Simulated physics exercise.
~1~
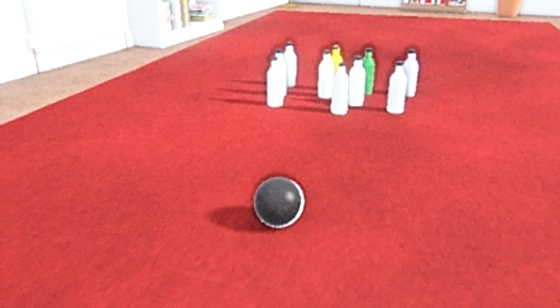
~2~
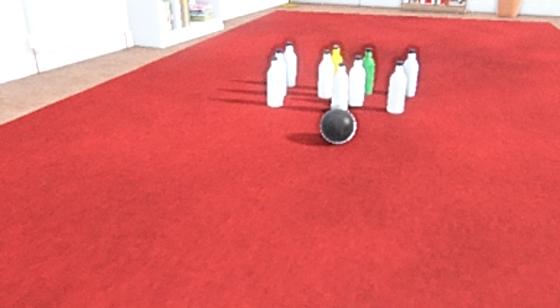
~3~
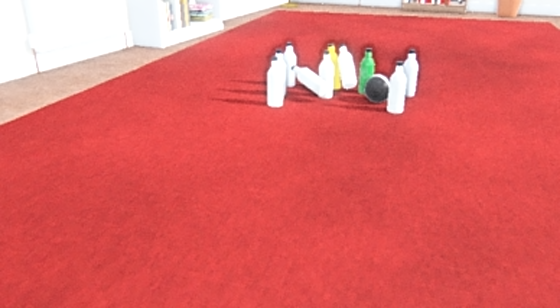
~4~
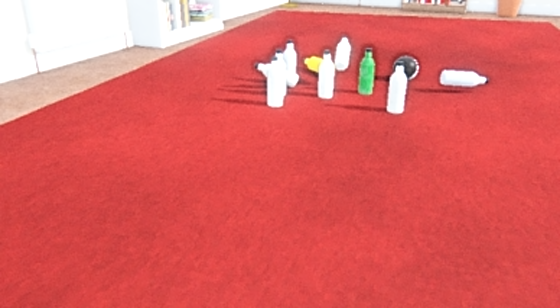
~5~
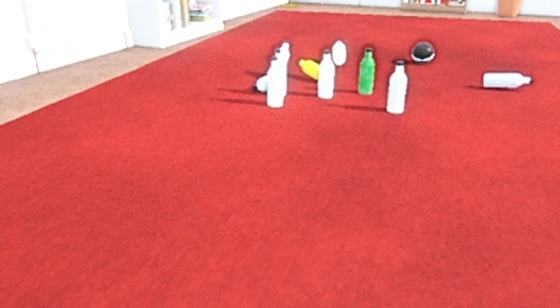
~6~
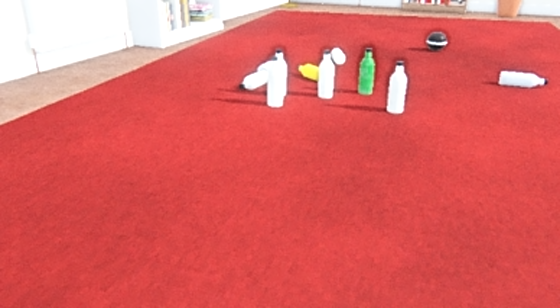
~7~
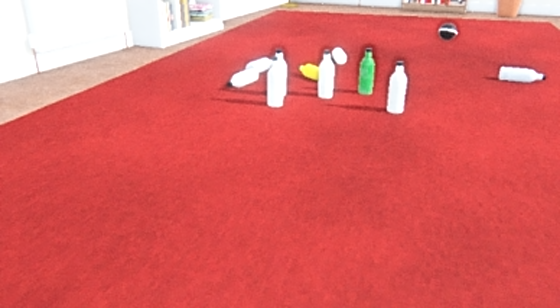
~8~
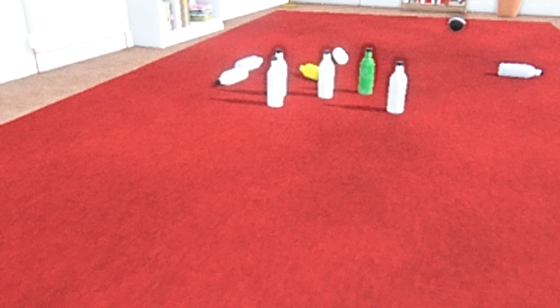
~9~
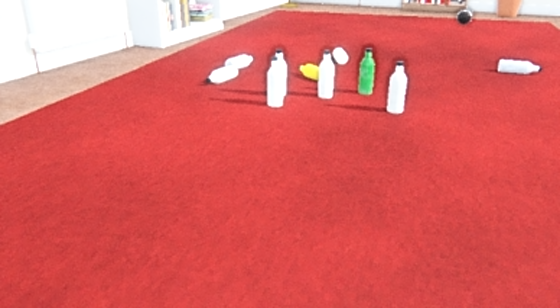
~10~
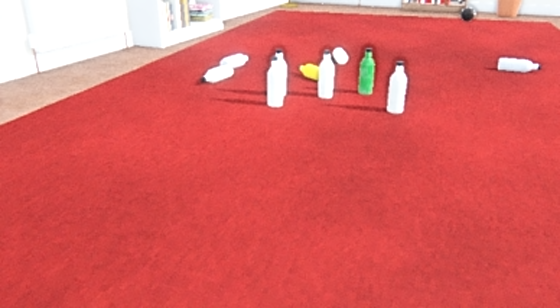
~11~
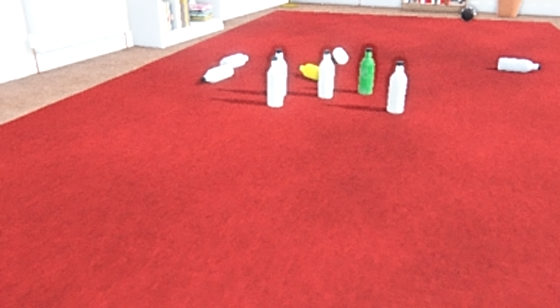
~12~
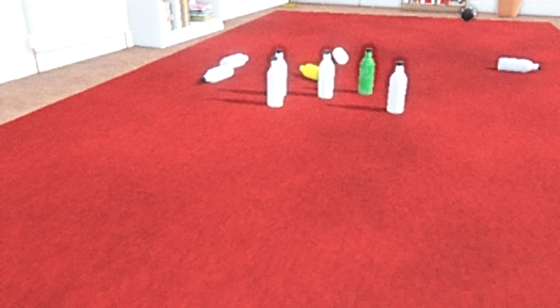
Living room with red carpet, a dark ball rolling into capped bottles, toppling five including the yellow, green one still standing.
